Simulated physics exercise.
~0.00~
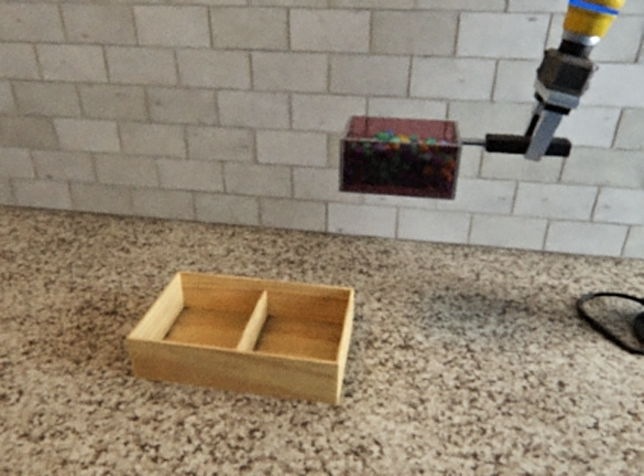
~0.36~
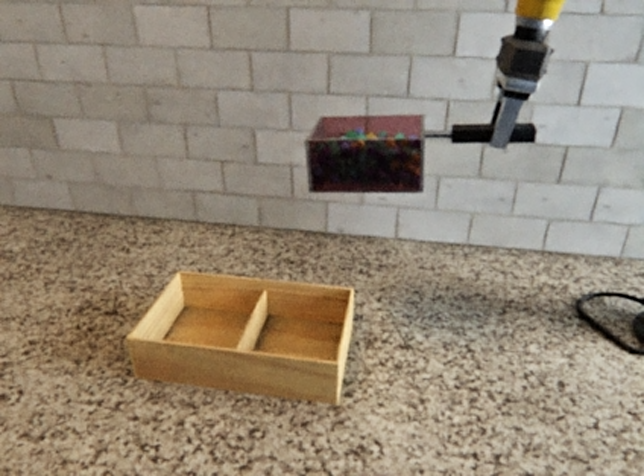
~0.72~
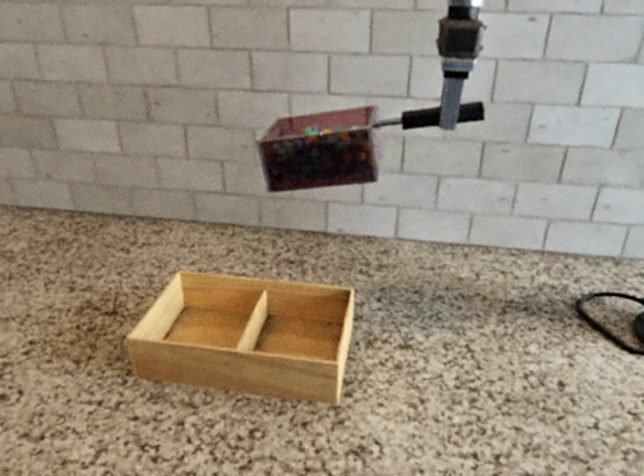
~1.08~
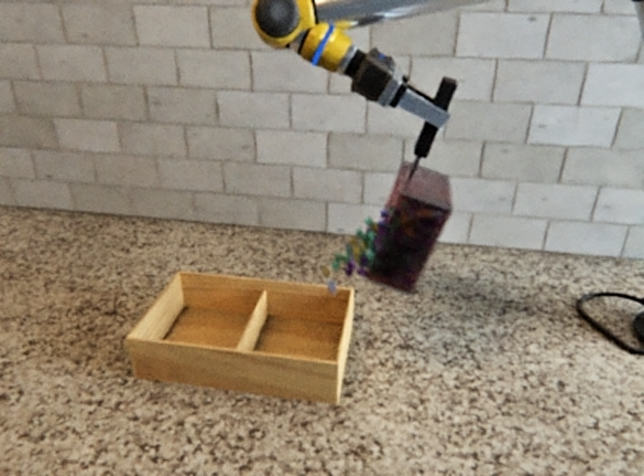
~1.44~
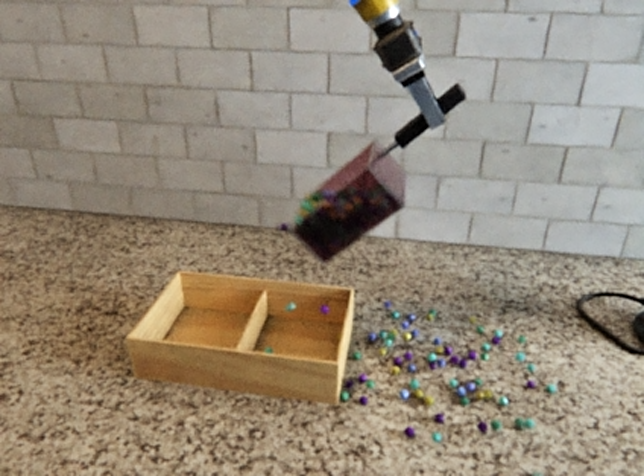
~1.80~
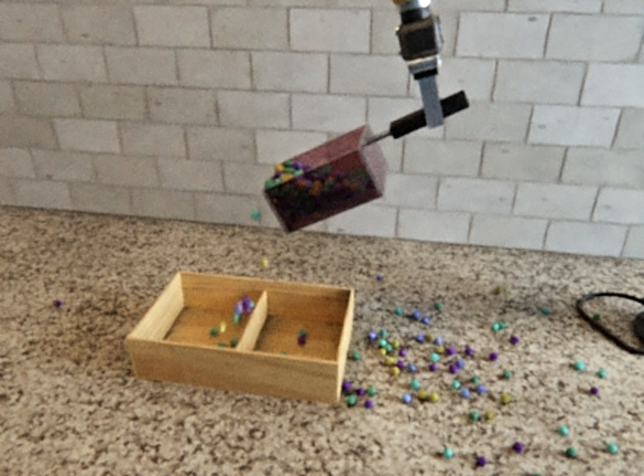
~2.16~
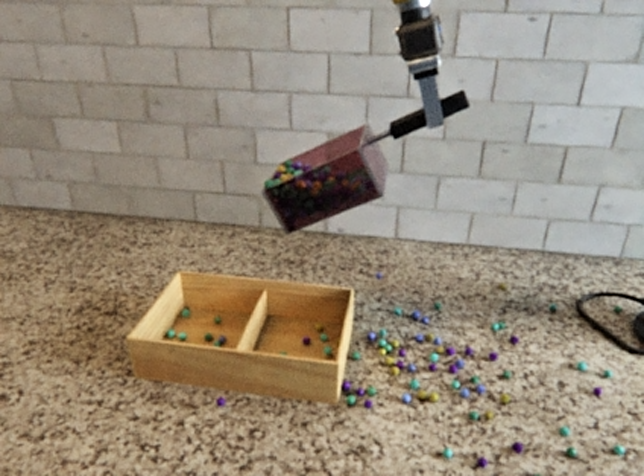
On a speckled countertop, a robot arm carried a clear box of colorful little balls left toward a divided wooden tray and tipped it steeply, spilling many onto the counter and a few into both compartments, then eased it back, still holding plenty.
